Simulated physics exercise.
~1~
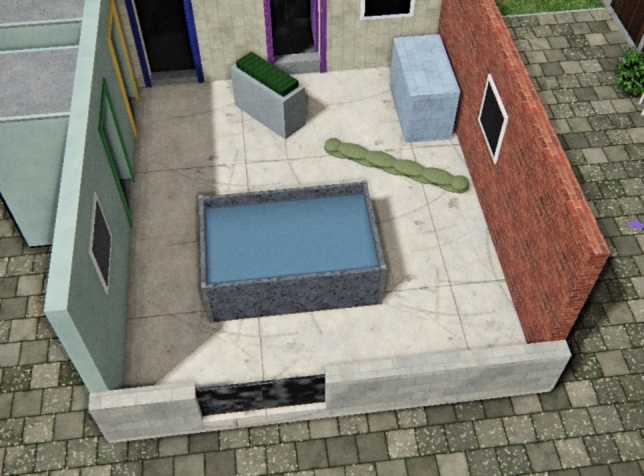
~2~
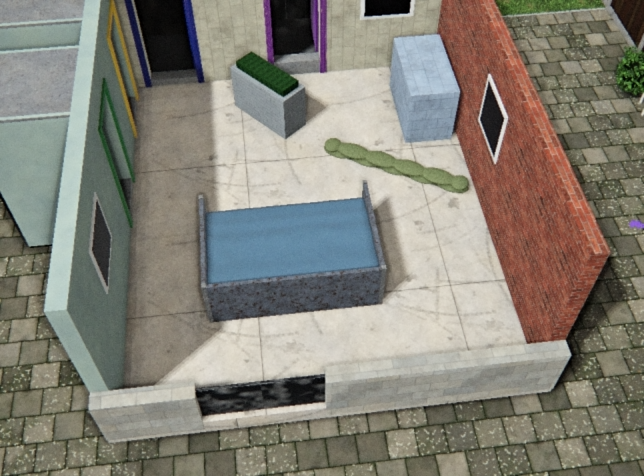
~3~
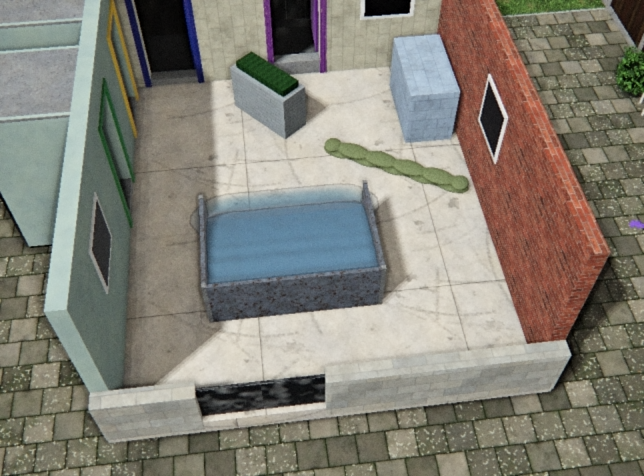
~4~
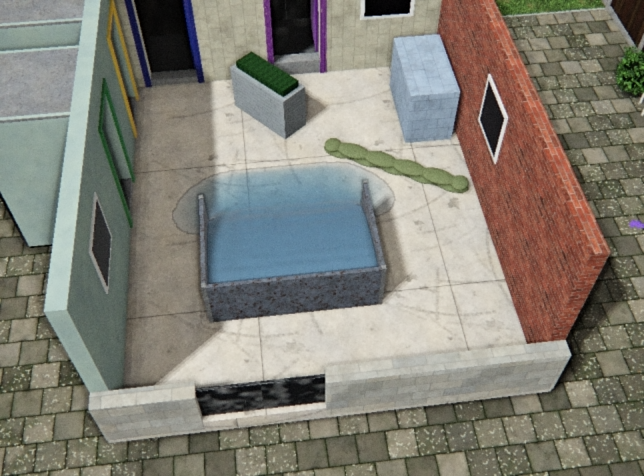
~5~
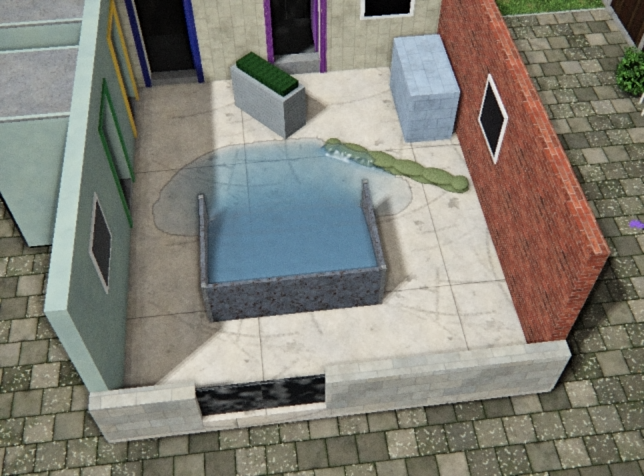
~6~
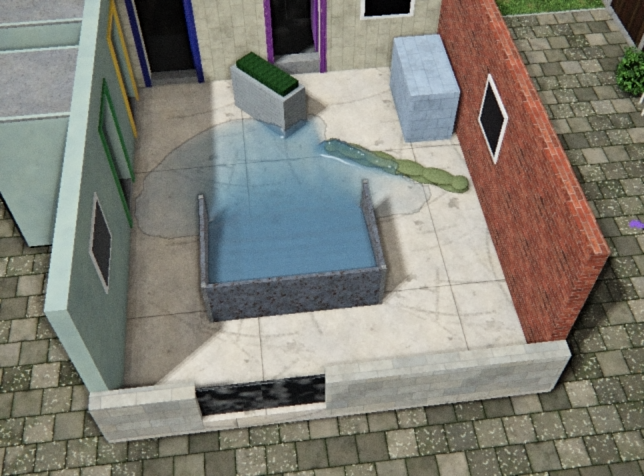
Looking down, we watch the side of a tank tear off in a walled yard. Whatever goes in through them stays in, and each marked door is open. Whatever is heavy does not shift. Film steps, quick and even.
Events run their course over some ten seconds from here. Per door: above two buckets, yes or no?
Yellow door yes. Purple door no. Green door no. Blue door yes.
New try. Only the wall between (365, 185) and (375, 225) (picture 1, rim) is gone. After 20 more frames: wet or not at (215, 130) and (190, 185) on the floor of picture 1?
Taking them in turn, they come out spared and spared.
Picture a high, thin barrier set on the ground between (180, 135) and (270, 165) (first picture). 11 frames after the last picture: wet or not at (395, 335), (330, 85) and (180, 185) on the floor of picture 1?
Taking the points in turn, they are high and dry, inundated and inundated.
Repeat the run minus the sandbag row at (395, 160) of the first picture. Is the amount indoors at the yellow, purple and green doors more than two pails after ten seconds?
My reading: The yellow one takes more, the purple one lets less in, the green one stays under.
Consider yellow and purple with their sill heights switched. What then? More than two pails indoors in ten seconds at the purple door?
In brief, purple door overshoots.
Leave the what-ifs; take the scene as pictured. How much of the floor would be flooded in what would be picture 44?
Estimate: Near 85 %.
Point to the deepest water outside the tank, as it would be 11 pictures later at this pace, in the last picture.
Around (166, 91).
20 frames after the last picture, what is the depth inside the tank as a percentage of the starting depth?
That comes to about 12 per cent.
A moment on, water covers 45 % of the floor; the yellow door wet at the sill, nothing in, the purple door wet at the sill, nothing in, the green door wet at the sill, nothing in, the blue door under two buckets in.
Next, water covers 55 % of the floor; the yellow door under two buckets in, the purple door wet at the sill, nothing in, the green door wet at the sill, nothing in, the blue door far over two buckets in.
Then, water covers 65 % of the floor; the yellow door far over two buckets in, the purple door wet at the sill, nothing in, the green door wet at the sill, nothing in, the blue door far over two buckets in.
Later, water covers 85 % of the floor; the yellow door far over two buckets in, the purple door wet at the sill, nothing in, the green door wet at the sill, nothing in, the blue door far over two buckets in.
In the end, water covers 90 % of the floor; the yellow door far over two buckets in, the purple door wet at the sill, nothing in, the green door wet at the sill, nothing in, the blue door far over two buckets in.
